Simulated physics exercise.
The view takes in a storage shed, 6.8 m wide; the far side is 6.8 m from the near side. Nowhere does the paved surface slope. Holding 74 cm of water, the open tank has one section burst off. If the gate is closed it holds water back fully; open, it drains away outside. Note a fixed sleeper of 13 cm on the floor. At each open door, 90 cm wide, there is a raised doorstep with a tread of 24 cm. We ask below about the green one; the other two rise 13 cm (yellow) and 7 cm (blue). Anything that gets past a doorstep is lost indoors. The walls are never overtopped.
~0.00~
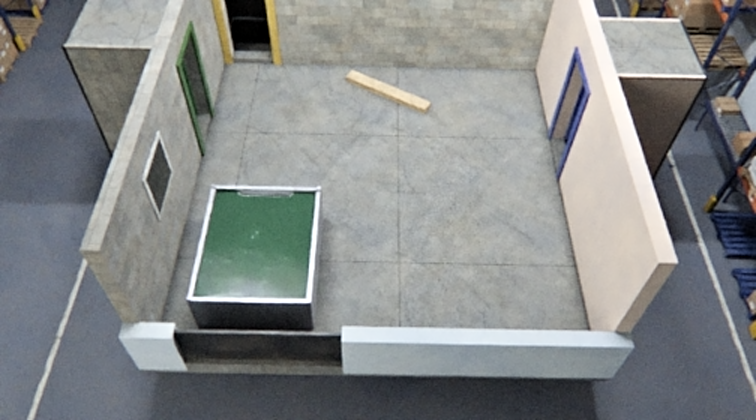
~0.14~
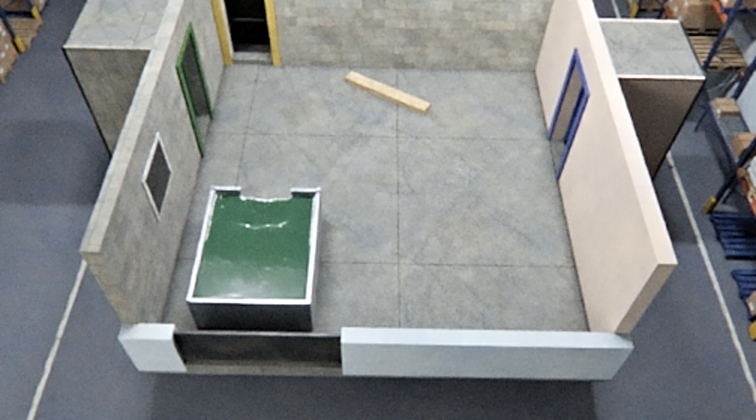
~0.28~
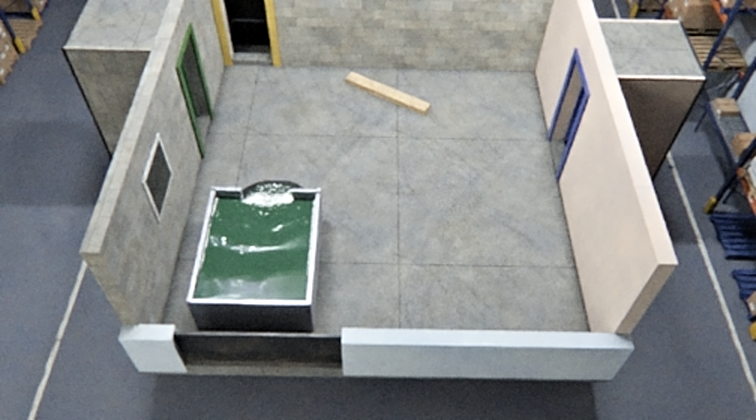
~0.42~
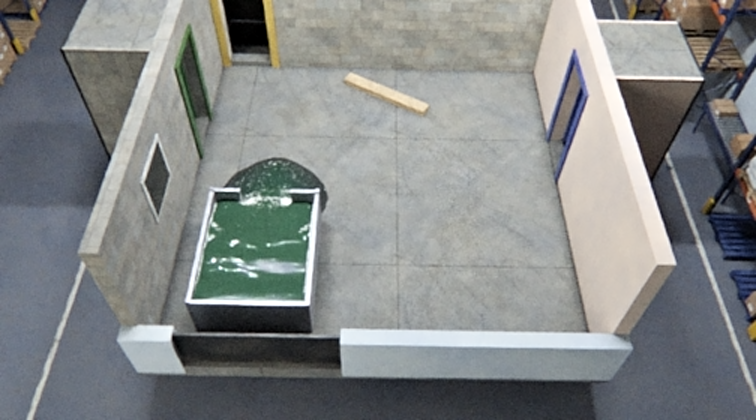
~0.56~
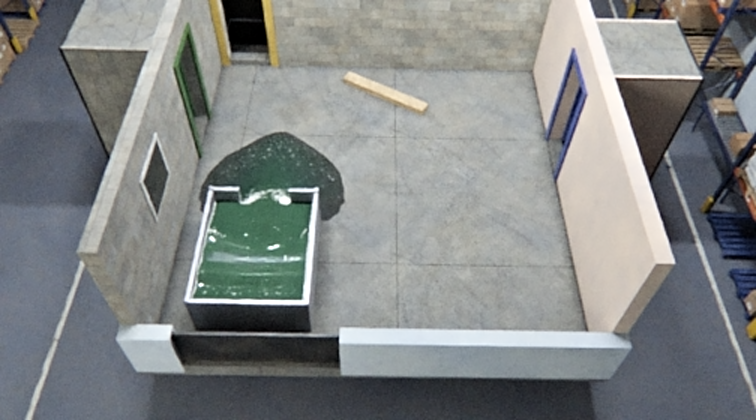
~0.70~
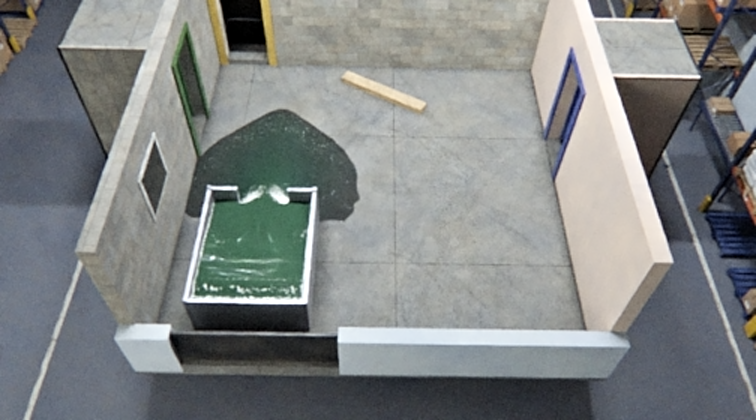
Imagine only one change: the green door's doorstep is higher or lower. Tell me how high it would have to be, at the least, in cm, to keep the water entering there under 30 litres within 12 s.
It would have to be about 9.5 cm.
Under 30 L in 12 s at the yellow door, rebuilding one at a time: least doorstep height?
Yellow door, minimum about 25 cm.
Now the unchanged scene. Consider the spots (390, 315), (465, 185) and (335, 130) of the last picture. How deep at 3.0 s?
Roughly 0, 0 and 3 cm, in turn.
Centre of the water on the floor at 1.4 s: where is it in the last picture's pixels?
About (264, 227).
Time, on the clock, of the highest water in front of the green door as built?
Peak time: Around 1.4 s.
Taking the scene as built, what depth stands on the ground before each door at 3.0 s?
Green 12, yellow 25, blue 0 cm.
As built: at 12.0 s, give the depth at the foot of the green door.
Lab note: Depth approx. 7.0 cm.
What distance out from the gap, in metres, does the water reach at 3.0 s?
Reach: Approx. 5.6 m.
After 1.4 s water covers 30 % of the floor, deepest (40 cm) near (266, 212); 18 cm at the green door, 0 litres in over its 13 cm doorstep.
After 3.0 s water covers 40 % of the floor, deepest (32 cm) near (234, 78); 12 cm at the green door, 7 litres in over its 13 cm doorstep.
After 12.0 s water covers 90 % of the floor, deepest (9 cm) near (550, 356); 7 cm at the green door, 8 litres in over its 13 cm doorstep.
At the green door as built, the water arrived by 0.9 s and peaked near 18 cm at 1.4 s.
Run again over the same 12 s with other heights there, 48 litres in over 8.5 cm, 14 litres over 11.5 cm. The limit of 30 litres is kept from about 9.5 cm up.
